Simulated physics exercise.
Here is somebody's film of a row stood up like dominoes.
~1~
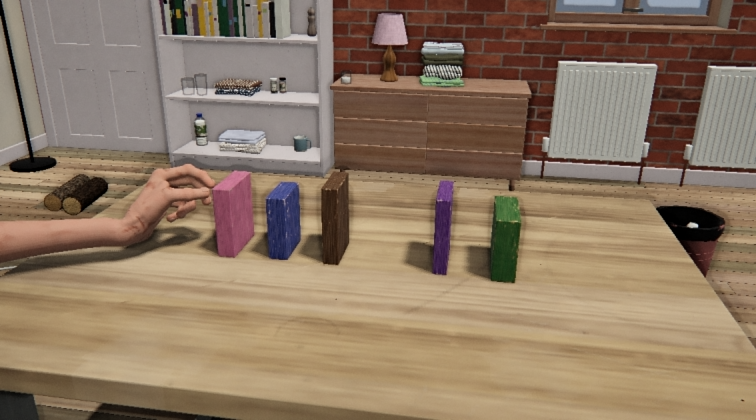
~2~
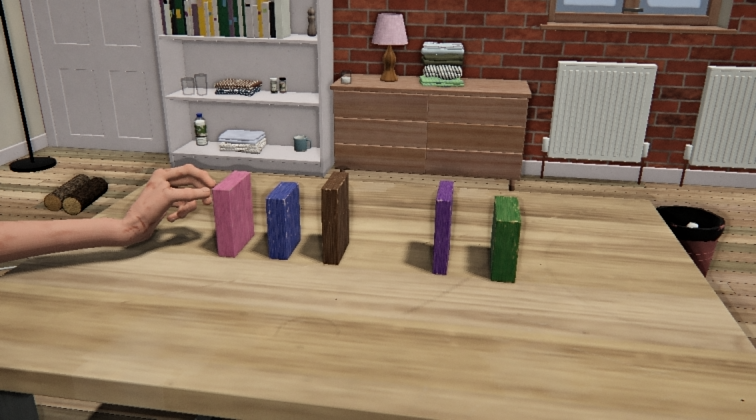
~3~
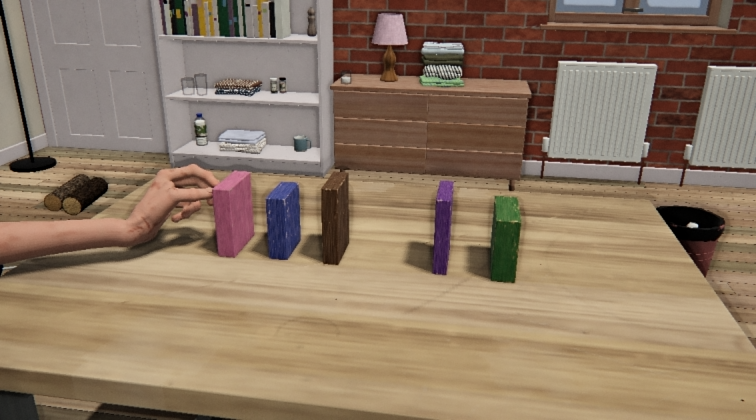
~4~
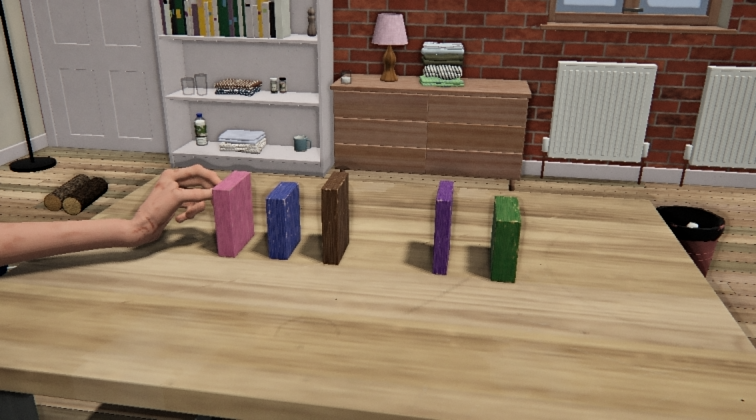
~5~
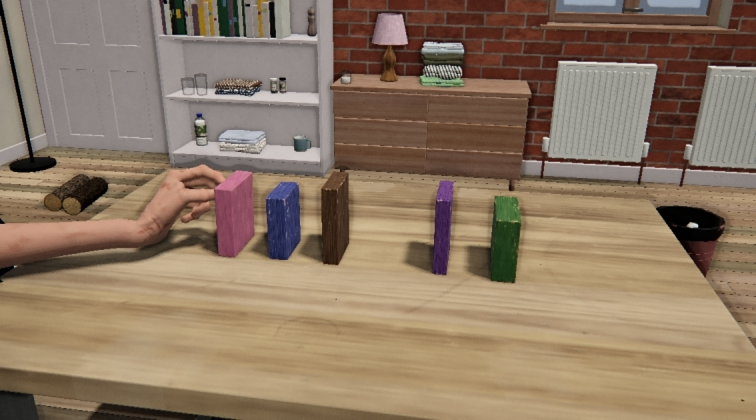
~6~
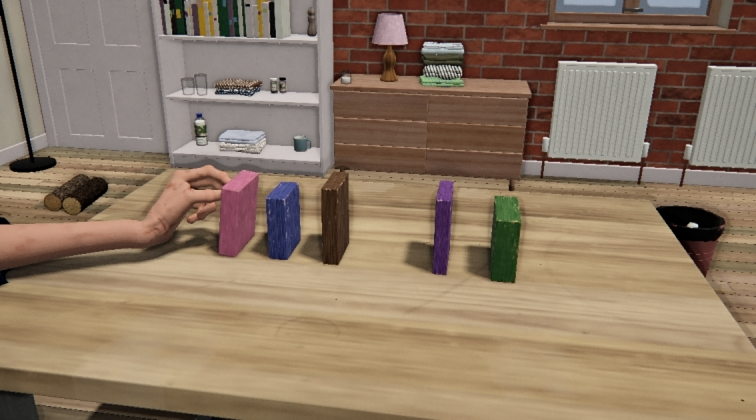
A hand at the left tilts the pink board slightly rightward in a row of five.
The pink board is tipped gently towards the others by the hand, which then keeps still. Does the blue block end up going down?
Turns out it is overturned, as it happens.
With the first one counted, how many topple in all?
The total comes to 3.
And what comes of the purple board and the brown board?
The purple board stays up, while the brown board tumbles.
Then, 0.30 s on from there, pink board 34° over; blue block turned 7° from how it was put near (288, 220).
Then, 0.50 s on from there, pink board 59° over; blue block turned 42° from how it was put near (308, 224); brown board turned 10° from how it was put.
Then, 0.60 s on from there, pink board 67° over; blue block turned 62° from how it was put near (318, 231); brown board turned 43° from how it was put.
Then, 0.70 s on from there, pink board 70° over; blue block turned 74° from how it was put near (324, 236); brown board on its side.
In the end, toppled on the table, brown board and blue block; purple board unmoved. At the end, from the last picture's camera, blue block near (324, 236).
